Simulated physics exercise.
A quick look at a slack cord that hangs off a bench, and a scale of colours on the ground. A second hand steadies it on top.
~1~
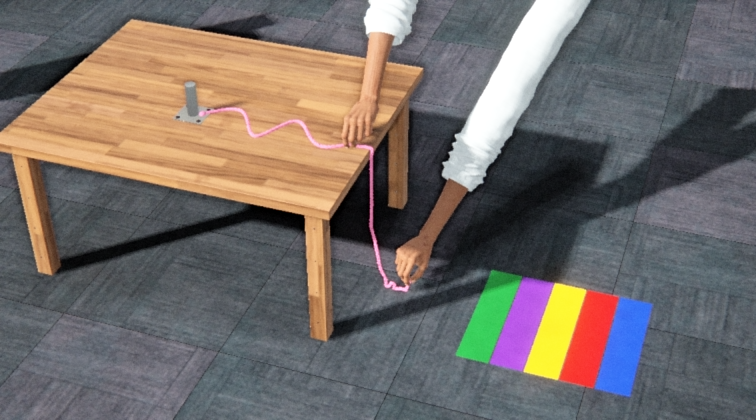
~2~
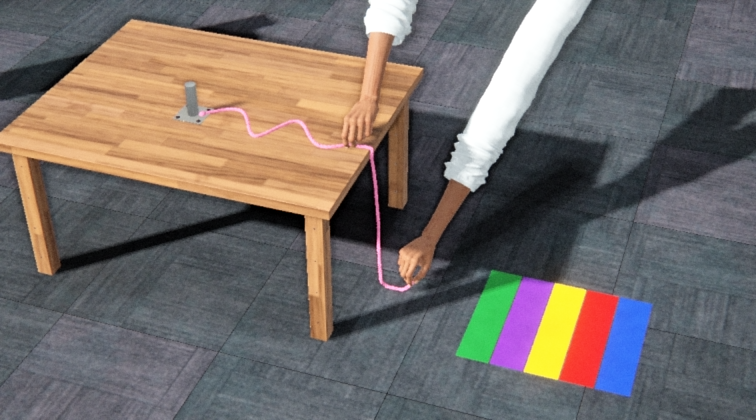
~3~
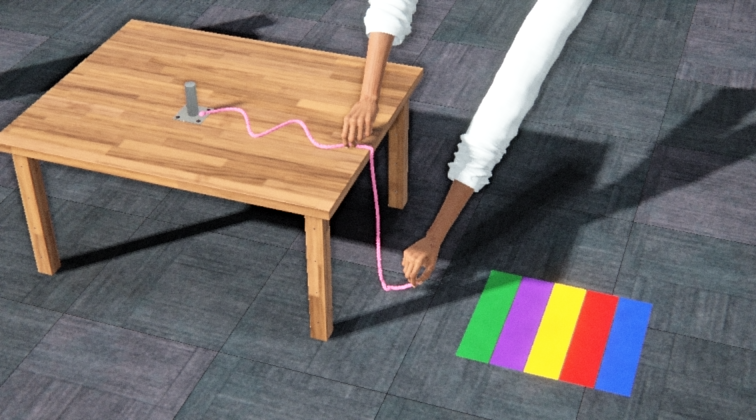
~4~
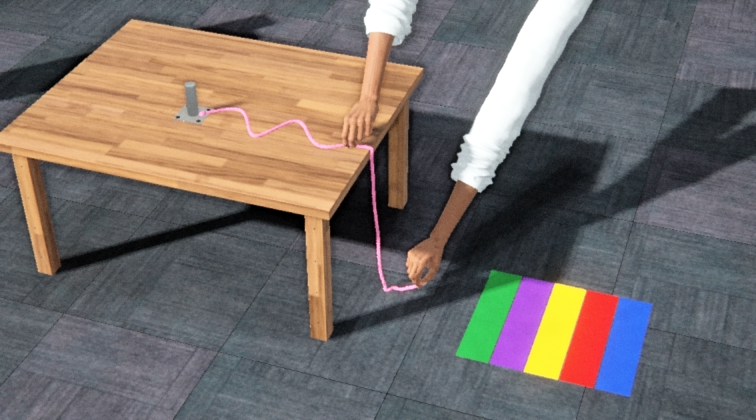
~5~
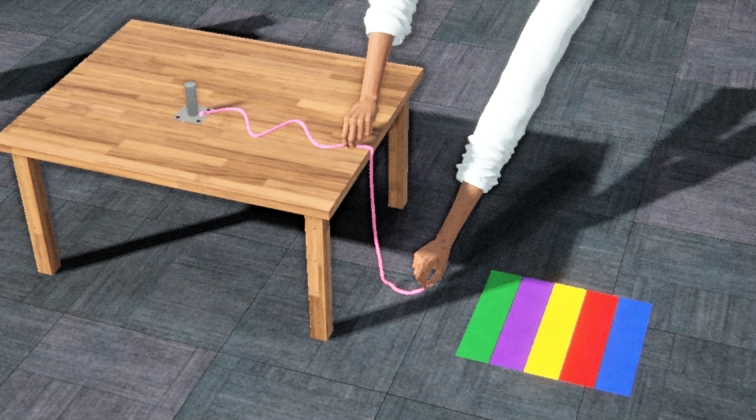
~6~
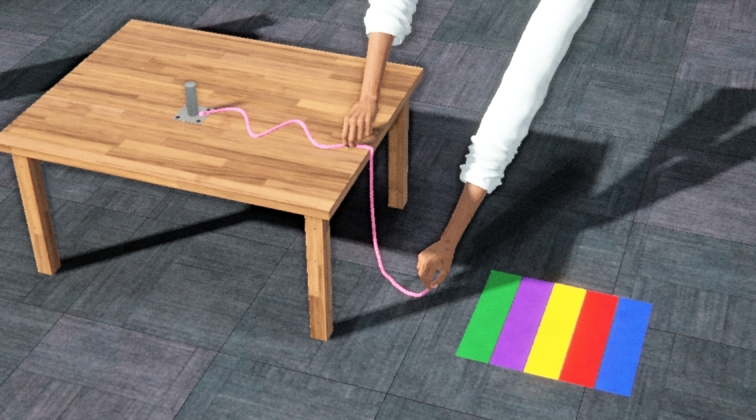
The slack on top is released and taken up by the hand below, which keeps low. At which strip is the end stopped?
The end stops over the red strip.
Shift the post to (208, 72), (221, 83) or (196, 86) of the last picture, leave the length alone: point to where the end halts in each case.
Near (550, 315), (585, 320) and (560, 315).
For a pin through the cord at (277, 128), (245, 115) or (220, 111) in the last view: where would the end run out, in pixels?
About (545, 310), (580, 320) and (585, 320).
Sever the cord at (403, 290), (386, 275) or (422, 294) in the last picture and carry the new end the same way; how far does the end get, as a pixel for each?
About (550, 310), (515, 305) and (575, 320).
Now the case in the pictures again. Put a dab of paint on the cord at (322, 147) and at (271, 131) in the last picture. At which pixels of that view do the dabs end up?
At (384, 163), then (304, 135).
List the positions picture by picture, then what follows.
End (410, 282); green (479, 342); purple (512, 350); yellow (547, 358); red (581, 366); blue (617, 375), in the first frame.
End (413, 282); cord through (234, 109) (267, 133) (310, 137) (369, 150) (378, 214) (380, 269), in the second frame.
End (417, 283), in the third frame.
End (421, 284); cord through (234, 109) (267, 133) (310, 137) (369, 150) (375, 213) (380, 269), in the fourth frame.
End (428, 286), in the fifth frame.
End (432, 287); cord through (234, 109) (267, 133) (310, 137) (369, 150) (373, 213) (382, 269), in the sixth frame.
A little later, end near (529, 308); over purple.
Next, end near (571, 317); over yellow.
When it is tight, end near (595, 322); over red. It gets as far as the red strip.
